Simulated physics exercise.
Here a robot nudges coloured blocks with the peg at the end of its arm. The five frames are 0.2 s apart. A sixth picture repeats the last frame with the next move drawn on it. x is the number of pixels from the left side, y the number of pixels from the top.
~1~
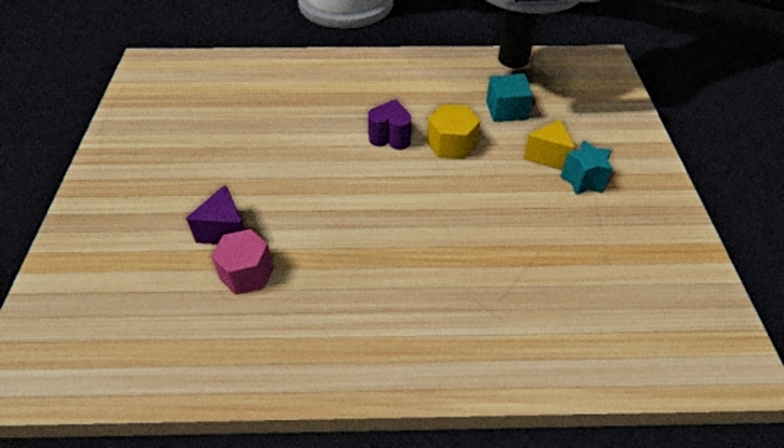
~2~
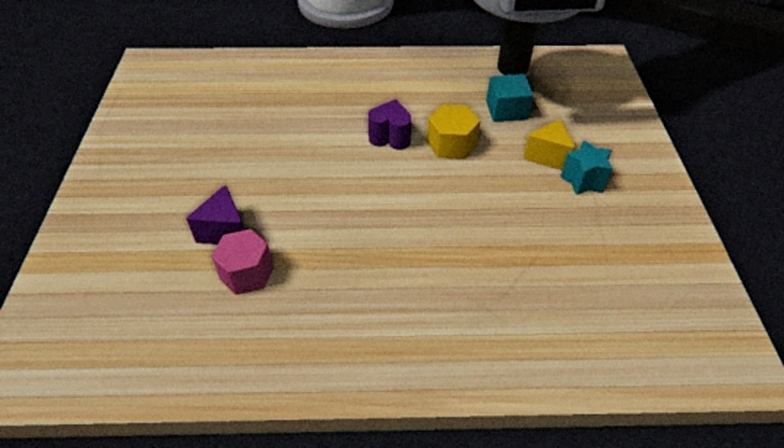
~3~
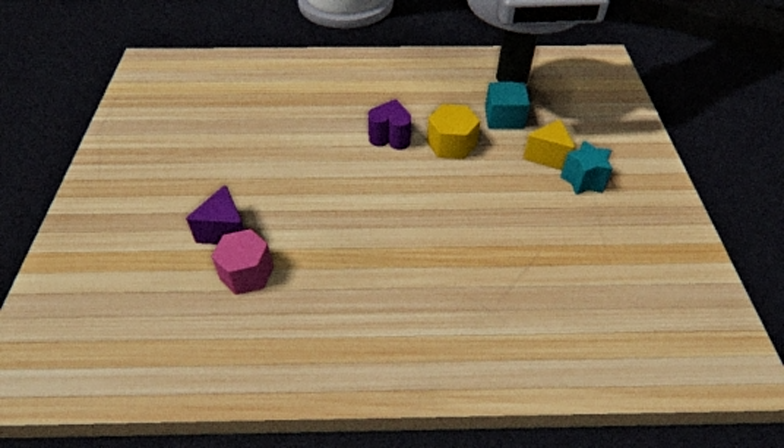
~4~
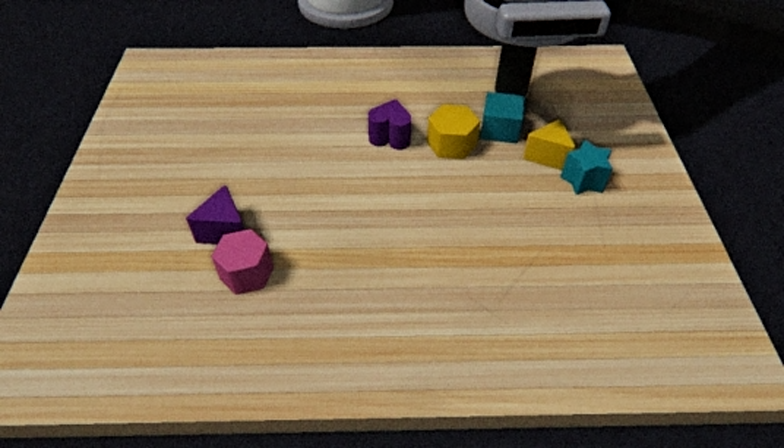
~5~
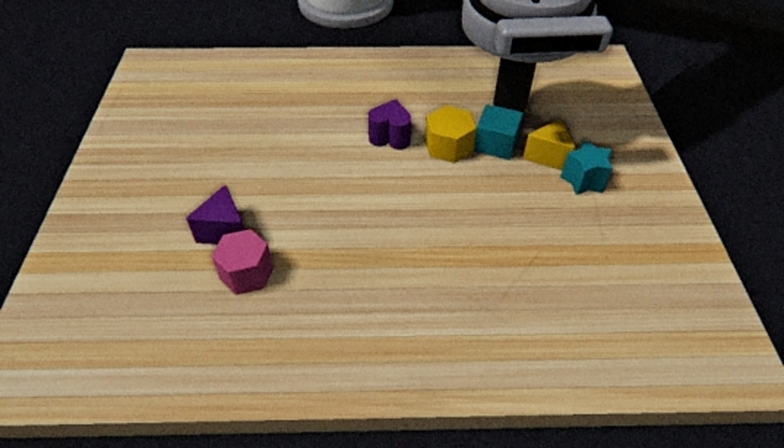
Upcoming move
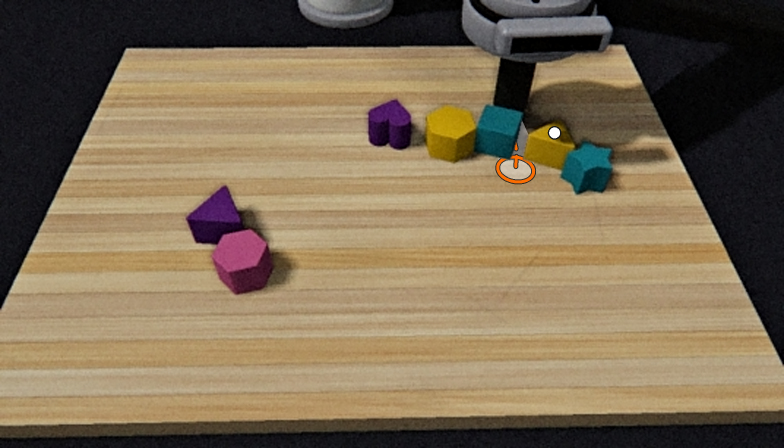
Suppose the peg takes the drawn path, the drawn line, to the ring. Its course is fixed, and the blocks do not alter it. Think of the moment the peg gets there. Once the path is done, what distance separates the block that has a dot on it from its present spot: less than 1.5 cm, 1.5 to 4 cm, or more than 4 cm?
The block that has a dot on it moves under 1.5 cm.
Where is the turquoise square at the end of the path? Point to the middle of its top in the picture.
Its top centre lands on (487, 157).
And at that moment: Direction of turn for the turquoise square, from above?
Spins clockwise.
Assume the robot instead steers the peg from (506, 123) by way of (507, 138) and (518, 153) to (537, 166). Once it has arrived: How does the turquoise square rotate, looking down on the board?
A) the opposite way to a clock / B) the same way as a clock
Correct choice: B.
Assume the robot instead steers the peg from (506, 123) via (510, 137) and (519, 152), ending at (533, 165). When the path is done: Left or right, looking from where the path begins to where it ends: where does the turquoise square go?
It heads right.
Drawn move, from (506, 123) by way of (516, 145) to (516, 169); the dot is on the yellow three-sided block.
The first path, step by step. Halfway along, peg at (519, 127); turquoise square at (499, 139), turned 35° clockwise.
At the end, peg at (520, 151); yellow six-sided block still; turquoise square at (487, 157), turned 60° clockwise; yellow three-sided block at (555, 141), turned 45° anticlockwise.
